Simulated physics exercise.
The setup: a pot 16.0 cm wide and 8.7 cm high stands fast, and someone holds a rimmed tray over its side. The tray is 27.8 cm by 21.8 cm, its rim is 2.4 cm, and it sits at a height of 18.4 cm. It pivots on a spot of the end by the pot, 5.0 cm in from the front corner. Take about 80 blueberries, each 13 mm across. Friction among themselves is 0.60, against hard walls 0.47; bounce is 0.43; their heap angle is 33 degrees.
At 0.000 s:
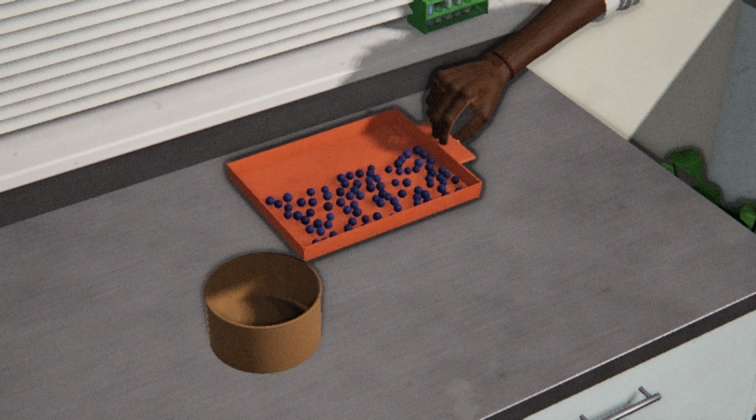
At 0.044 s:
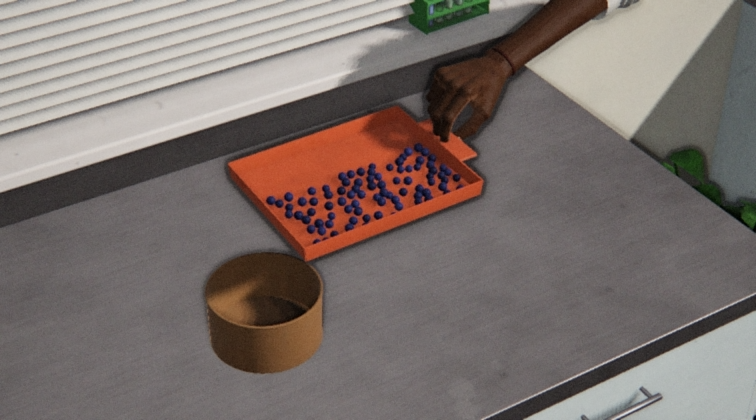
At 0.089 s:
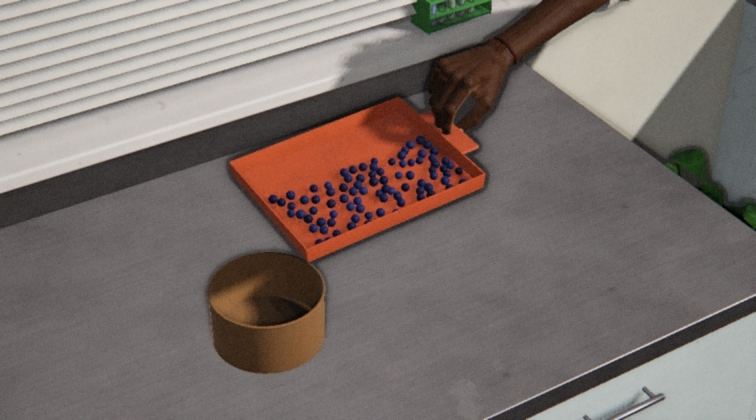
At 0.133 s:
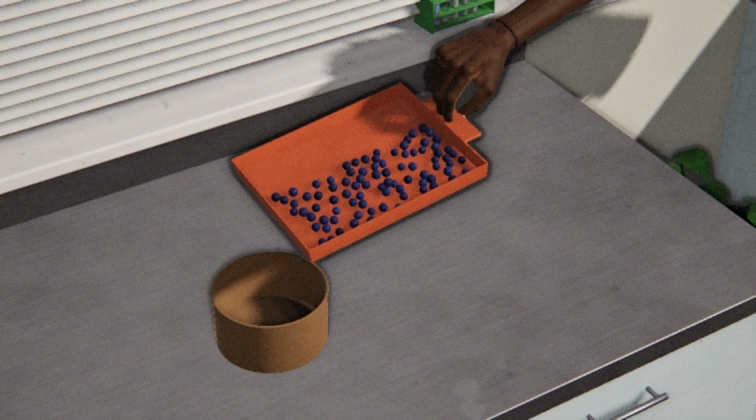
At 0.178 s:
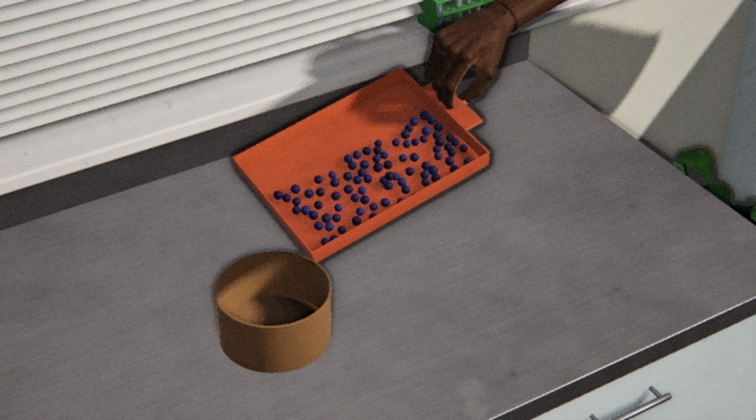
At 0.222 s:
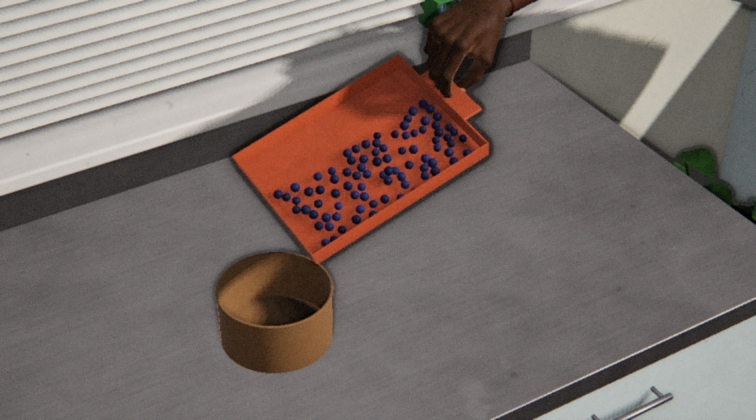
A hand gripping the handle of an orange tray scattered with blueberries lifted that end higher and higher, slanting the tray down toward the round brown pot, while the berries shifted only slightly.
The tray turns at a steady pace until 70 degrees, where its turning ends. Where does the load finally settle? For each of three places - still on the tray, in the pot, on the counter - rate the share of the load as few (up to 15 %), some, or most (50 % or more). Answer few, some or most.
Tray: Most; pot: Few; counter: Some.
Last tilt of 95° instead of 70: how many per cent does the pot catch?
Result: Close to 30 %.
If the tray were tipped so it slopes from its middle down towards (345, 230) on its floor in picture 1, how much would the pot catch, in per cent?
Roughly 0 percent of them.
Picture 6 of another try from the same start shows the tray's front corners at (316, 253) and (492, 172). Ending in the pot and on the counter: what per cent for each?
Pot 0 % / counter 0 %.
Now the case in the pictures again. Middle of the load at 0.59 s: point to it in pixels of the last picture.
Load centre, approx.: (319, 216) px.
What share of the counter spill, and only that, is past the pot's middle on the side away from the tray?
100 per cent.
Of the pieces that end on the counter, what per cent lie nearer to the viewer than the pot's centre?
About 100 percent of the spill.
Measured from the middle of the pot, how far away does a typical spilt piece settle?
Some 20 cm, give or take.
Then, at 0.45 s, tilt 46 degrees; the tray holds 100 %, the pot 0 %.
Then, at 0.59 s, tilt 62 degrees; the tray holds 100 %, the pot 0 %.
After 0.87 s, tilt 70 degrees; the tray holds 70 %, the pot 0 %.
In the end, at 1.8 s, tray 65 %, pot 5 %, counter 30 %.
